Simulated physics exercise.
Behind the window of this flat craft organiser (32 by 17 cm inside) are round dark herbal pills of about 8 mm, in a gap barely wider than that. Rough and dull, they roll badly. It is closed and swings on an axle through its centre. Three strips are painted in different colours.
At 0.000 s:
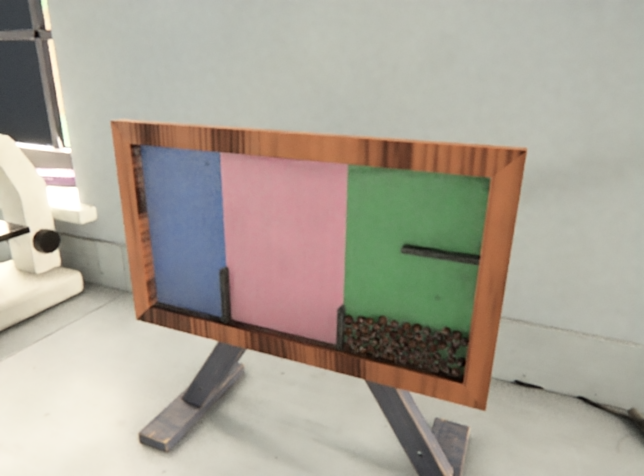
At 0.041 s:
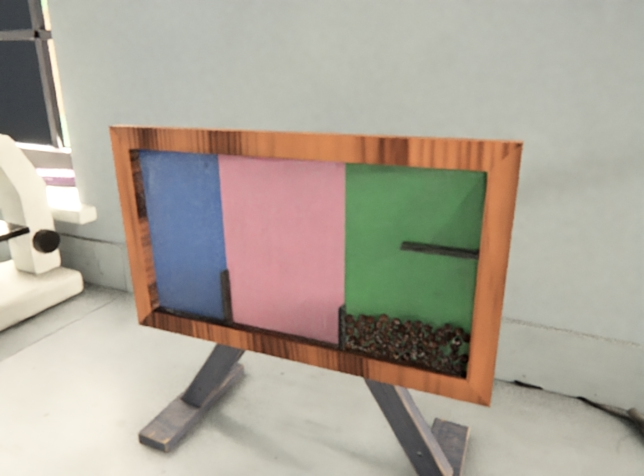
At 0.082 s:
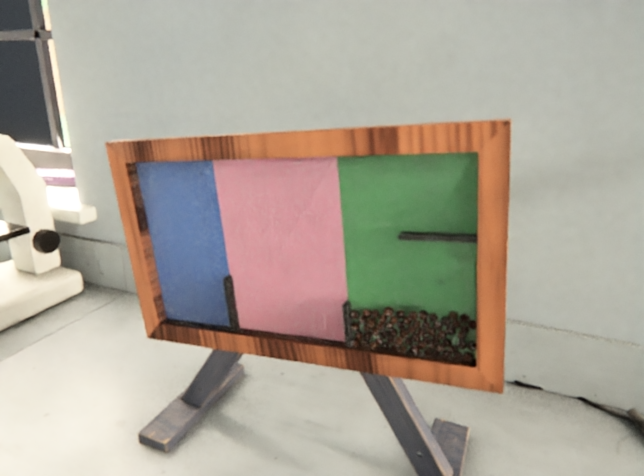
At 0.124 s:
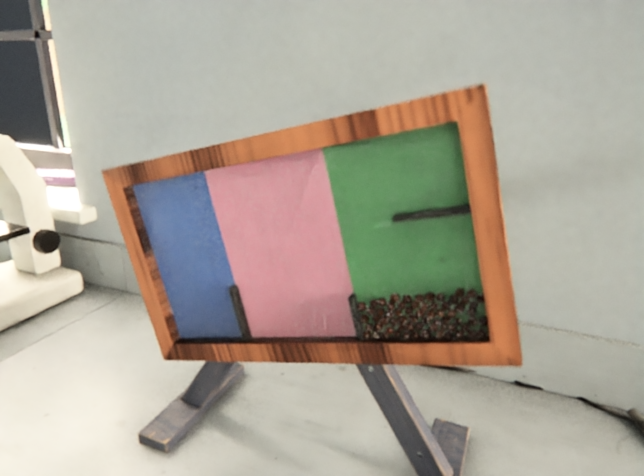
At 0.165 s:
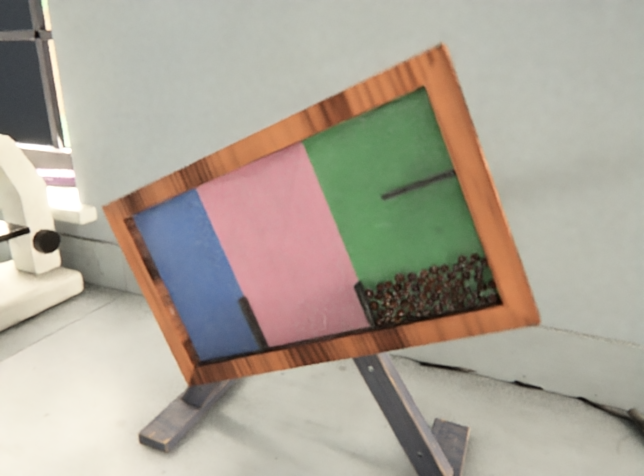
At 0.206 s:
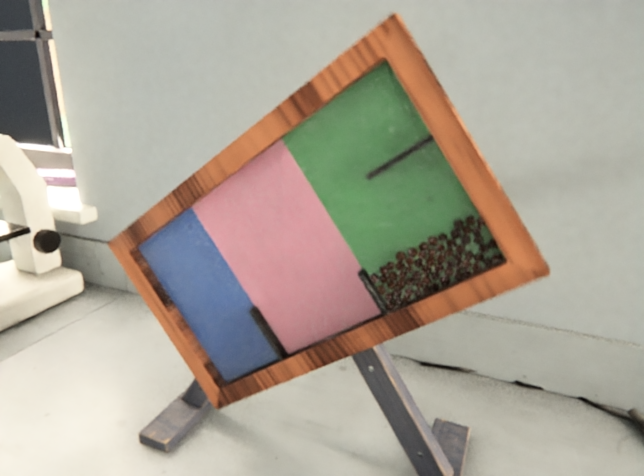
The clip shows a wood-framed panel with blue, pink and green strips on a stand, turning anticlockwise, slowly then further, its right side rising, while small dark pieces stay heaped in the green section behind a short wall.
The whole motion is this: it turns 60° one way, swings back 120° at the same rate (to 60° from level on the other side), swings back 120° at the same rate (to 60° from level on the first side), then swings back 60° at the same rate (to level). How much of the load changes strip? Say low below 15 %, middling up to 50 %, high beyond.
It is middling.
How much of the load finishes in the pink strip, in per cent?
Roughly 40 per cent.
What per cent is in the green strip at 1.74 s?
Some 65 per cent.
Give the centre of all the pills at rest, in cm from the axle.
Some 4 cm right and 7 cm below.
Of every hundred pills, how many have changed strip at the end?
About 40 per cent.
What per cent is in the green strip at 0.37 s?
About 100 per cent.
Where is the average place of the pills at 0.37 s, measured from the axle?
About 11 cm right and 6 cm above.
After 0.37 s, it stands 60° anticlockwise; the pills' middle is 11 cm right of and 6 cm above the centre; green 100 %; 0 % have changed strip.
After 1.74 s, it stands 29° anticlockwise; the pills' middle is 7 cm right of and 4 cm below the centre; pink 35 %, green 65 %; 35 % have changed strip.
After 1.92 s, it stands level; the pills' middle is 4 cm right of and 7 cm below the centre; pink 40 %, green 60 %; 40 % have changed strip.
All still by 2.4 s, it stands level; pink 40 %, blue 0 %, green 60 %; 40 % have changed strip.
